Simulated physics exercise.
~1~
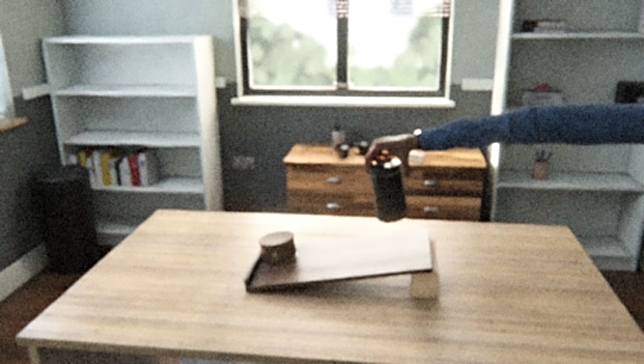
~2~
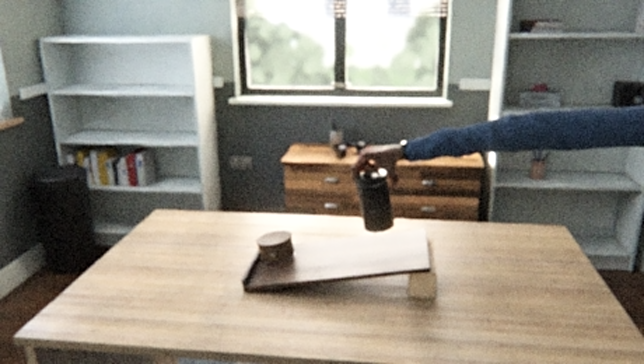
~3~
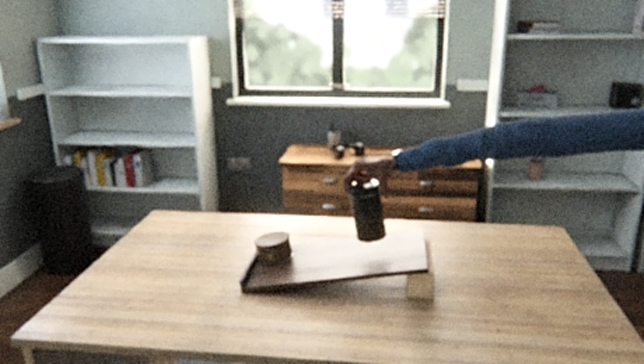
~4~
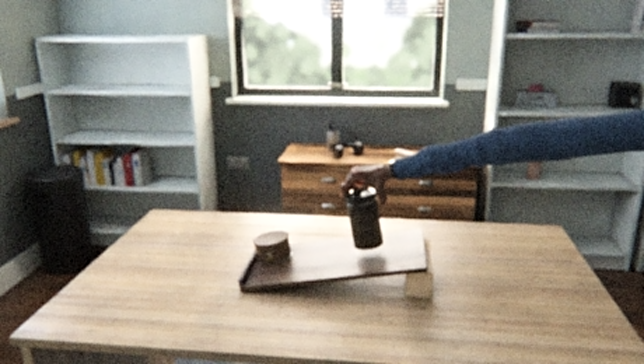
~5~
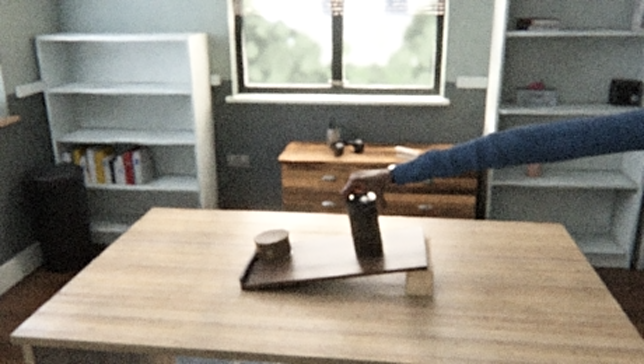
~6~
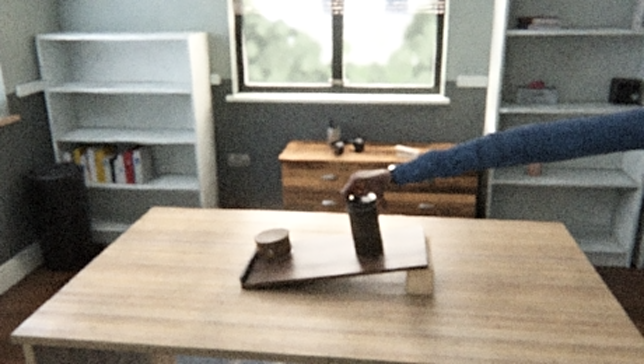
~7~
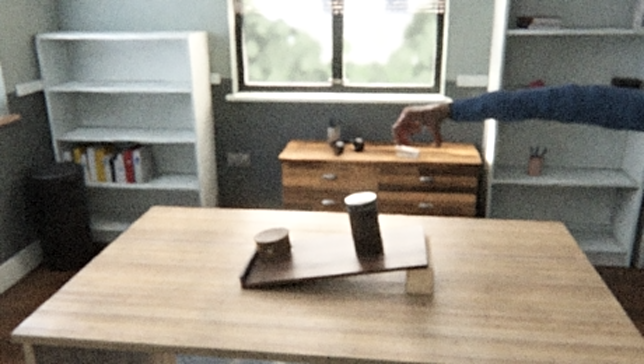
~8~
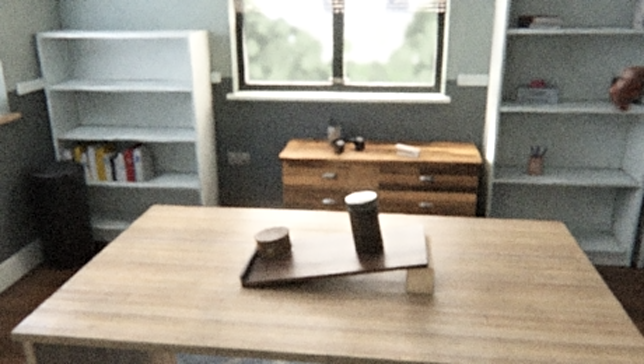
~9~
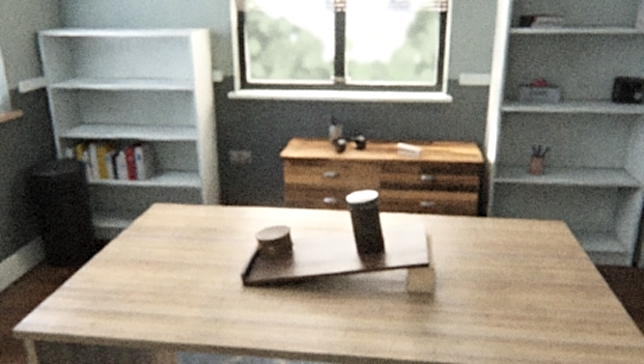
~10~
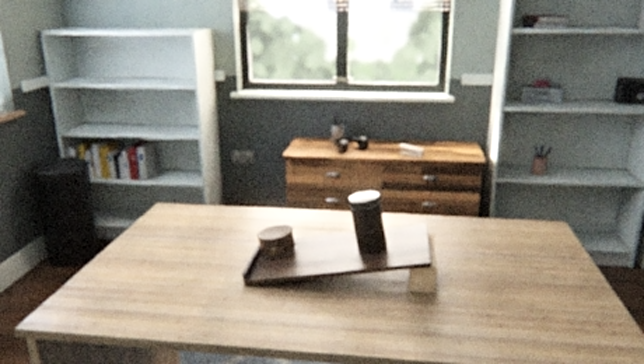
A black jar hangs from the hand of a blue-sleeved arm reaching in from the right, above a pale wooden table in a room with a window, white shelves and a wooden chest of drawers, seen from in front with a slight sway. On the table, a dark board slopes down to the left from a small block, with a short brown tub near its low end. The hand carries the jar left and down and sets it on the higher part of the board, leaning slightly. The fingers let go, and the arm draws back out to the right. The jar stays where it was put, and the tub rests below it.
